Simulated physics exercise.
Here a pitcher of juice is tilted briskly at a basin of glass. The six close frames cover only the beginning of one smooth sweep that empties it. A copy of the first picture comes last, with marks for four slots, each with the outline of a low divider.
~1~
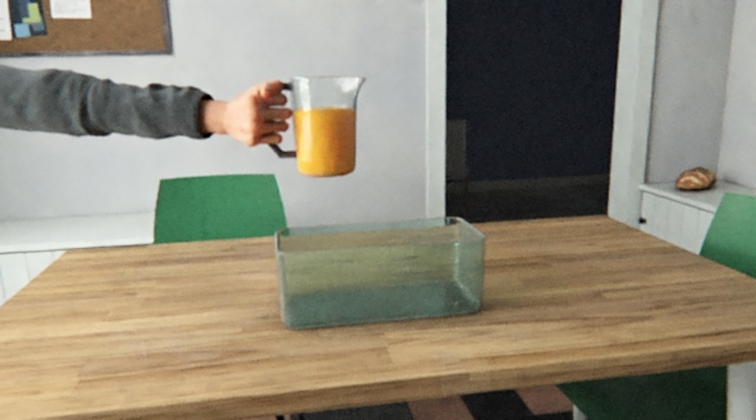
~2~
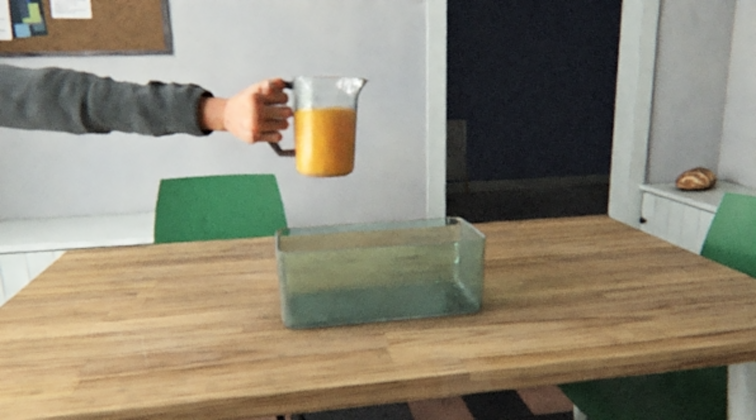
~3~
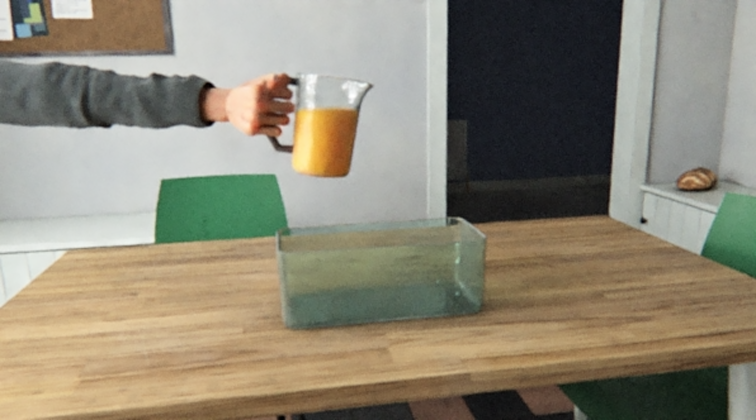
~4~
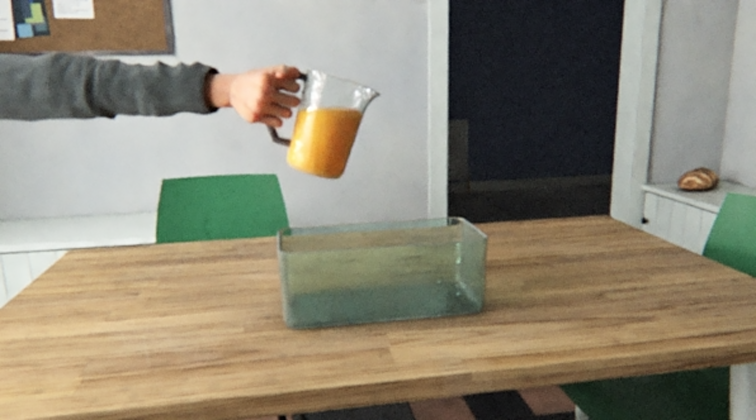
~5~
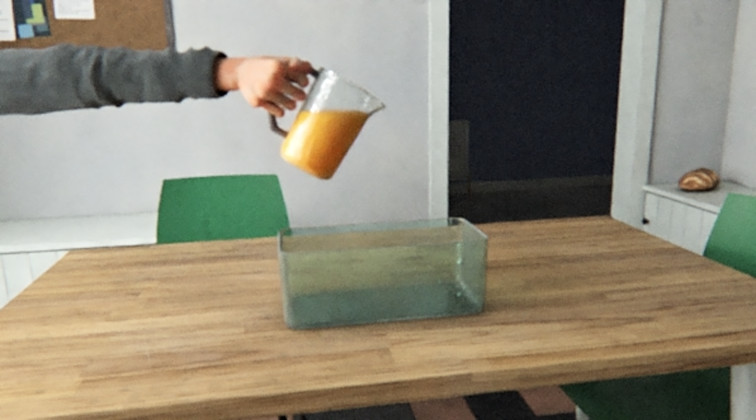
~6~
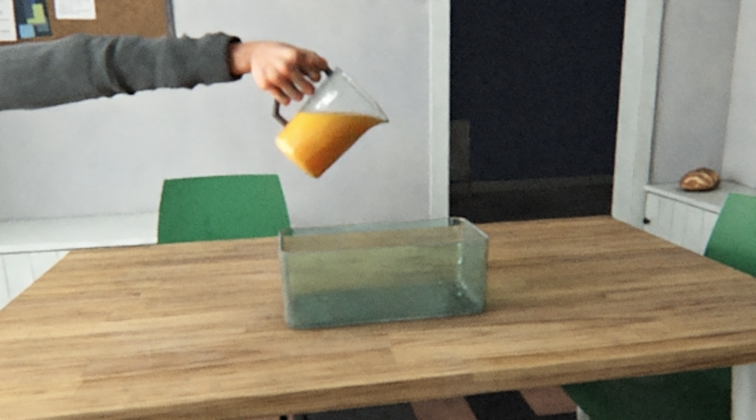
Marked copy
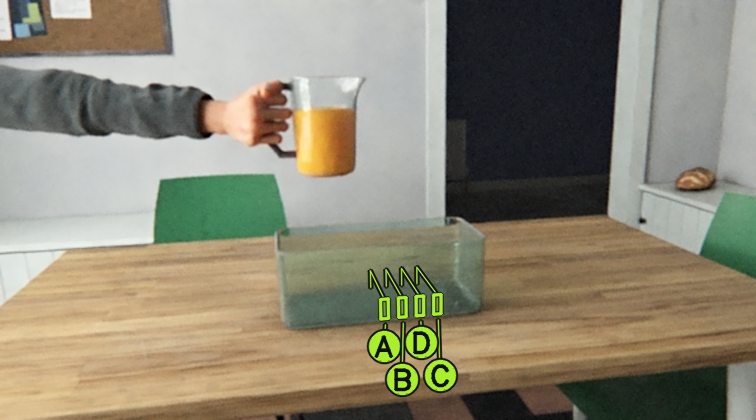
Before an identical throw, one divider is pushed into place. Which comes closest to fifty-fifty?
Slot C.
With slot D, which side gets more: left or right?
More ends on the right.
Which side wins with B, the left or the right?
The right side.
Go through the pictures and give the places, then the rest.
In the first frame, upright, lip at (365, 78); basin from (283, 327) to (481, 309); nothing has left yet.
In the second frame, tipped about 2°, lip at (367, 80); nothing has left yet.
In the third frame, tipped about 8°, lip at (372, 85); nothing has left yet.
In the fourth frame, tipped about 18°, lip at (379, 94); nothing has left yet.
In the fifth frame, tipped about 31°, lip at (385, 106); nothing has left yet.
In the sixth frame, tipped about 45°, lip at (388, 121); nothing has left yet.
In lime, A at (385, 324); B at (403, 322); C at (438, 319); D at (420, 321).
If A is chosen, about 13 % ends left of the wall and 83 % right of it; 3 % is lost outside.
If B is chosen, about 13 % ends left of the wall and 84 % right of it; 3 % is lost outside.
If C is chosen, about 52 % ends left of the wall and 45 % right of it.
If D is chosen, about 18 % ends left of the wall and 80 % right of it.
